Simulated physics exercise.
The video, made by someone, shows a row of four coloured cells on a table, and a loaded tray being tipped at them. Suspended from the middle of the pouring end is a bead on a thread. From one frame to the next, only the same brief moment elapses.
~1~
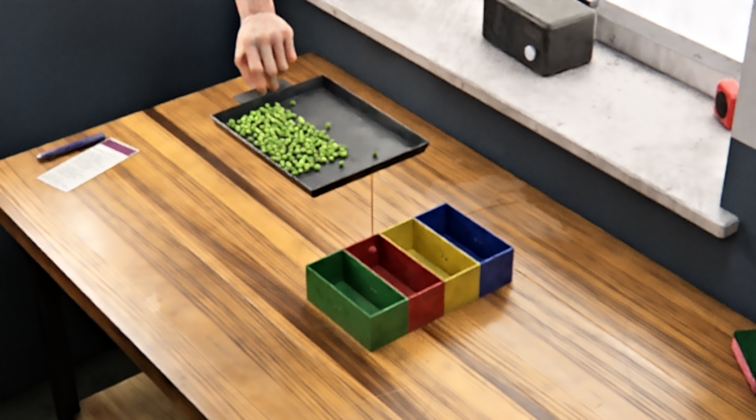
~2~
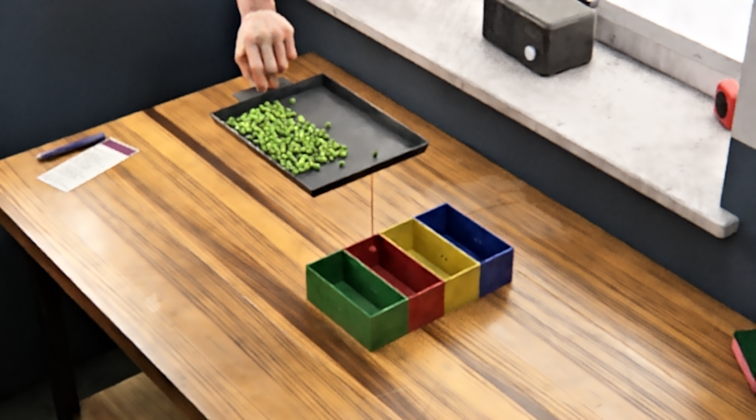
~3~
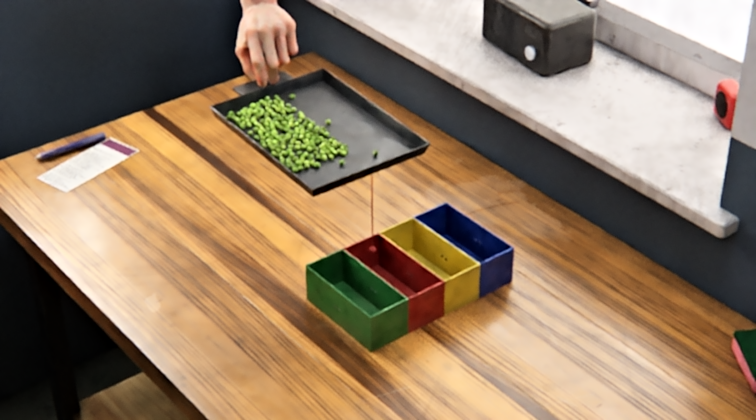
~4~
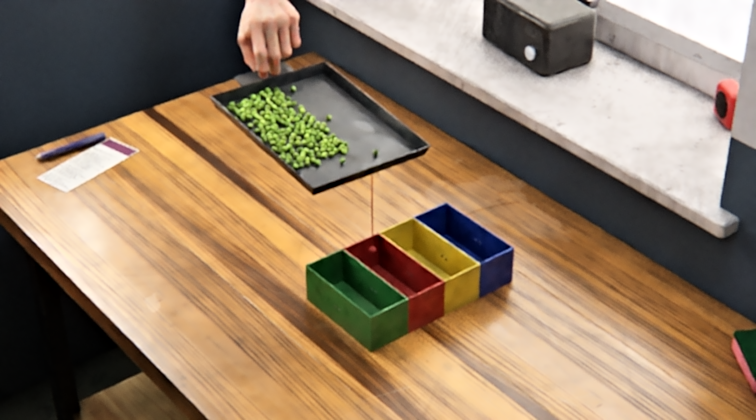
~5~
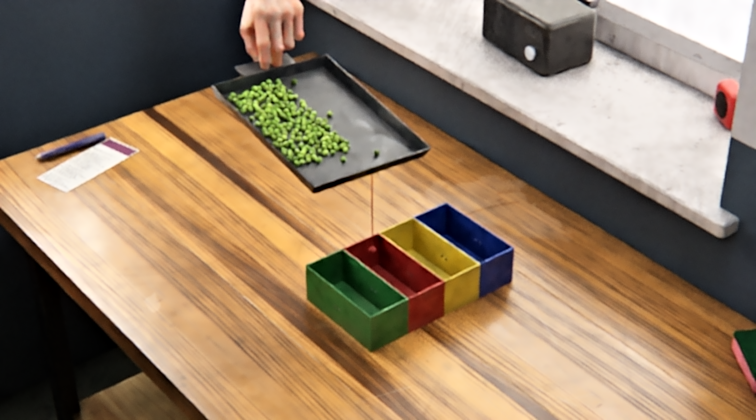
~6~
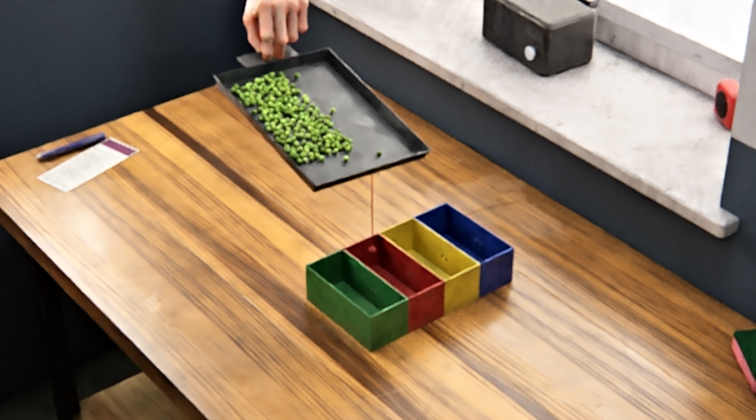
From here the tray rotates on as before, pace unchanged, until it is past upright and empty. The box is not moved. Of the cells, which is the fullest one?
The yellow one.
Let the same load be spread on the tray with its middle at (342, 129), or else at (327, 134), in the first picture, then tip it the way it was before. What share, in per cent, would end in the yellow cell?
Shares in turn: 70 % and 70 %.
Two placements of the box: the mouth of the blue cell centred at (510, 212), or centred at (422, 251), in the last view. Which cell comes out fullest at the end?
The first position gives that red cell, and the second gives that blue cell.
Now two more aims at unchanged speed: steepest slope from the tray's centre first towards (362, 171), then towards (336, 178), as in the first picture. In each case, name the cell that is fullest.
Try 1 - that green cell. Try 2 - that green cell.
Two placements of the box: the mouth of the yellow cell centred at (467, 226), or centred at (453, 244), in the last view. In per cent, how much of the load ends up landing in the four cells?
About 100 in a hundred, then about 100 in a hundred.
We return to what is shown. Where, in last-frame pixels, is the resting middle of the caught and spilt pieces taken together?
Last view, centre at rest - approx. (433, 281).
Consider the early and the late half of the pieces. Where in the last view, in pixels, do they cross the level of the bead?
First part (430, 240), rest (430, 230).
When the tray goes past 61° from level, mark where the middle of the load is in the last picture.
Centre estimate: (402, 164).
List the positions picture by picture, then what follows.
In the first frame, corners of the pouring end near (313, 187) and (424, 141), level; middle of the load near (291, 138), dried peas; bead on its thread near (373, 250); green cell near (389, 322); red cell near (426, 304); yellow cell near (462, 286); blue cell near (496, 269).
In the second frame, corners of the pouring end near (313, 187) and (424, 142), level; middle of the load near (291, 136).
In the third frame, corners of the pouring end near (313, 186) and (425, 143), tipped barely, lowest at the right corner; middle of the load near (291, 133).
In the fourth frame, corners of the pouring end near (314, 185) and (425, 145), tipped a little, lowest at the right corner; middle of the load near (292, 127).
In the fifth frame, corners of the pouring end near (315, 183) and (426, 146), tipped a little, lowest at the right corner; middle of the load near (293, 122).
In the sixth frame, corners of the pouring end near (316, 182) and (426, 148), tipped clearly, lowest at the right corner; middle of the load near (296, 117); green cell near (389, 322); red cell near (426, 304); yellow cell near (462, 286); blue cell near (496, 269).
Shortly afterwards, tray tipped steeply; the bulk on the tray; a little in the yellow cell; only a few in the blue cell; only a few in the red cell; a little falling or outside the box.
Next, tray tipped right over; only a few on the tray; near two thirds in the yellow cell; near a quarter in the red cell; a little in the blue cell; only a few in the green cell; a little falling or outside the box.
Some moments later, tray tipped past a quarter turn; the bulk in the yellow cell; near a quarter in the red cell; a little in the blue cell; only a few in the green cell; only a few falling or outside the box.
In the end, tray tipped past a quarter turn; the bulk in the yellow cell; near a quarter in the red cell; a little in the blue cell; only a few in the green cell; only a few outside the box.
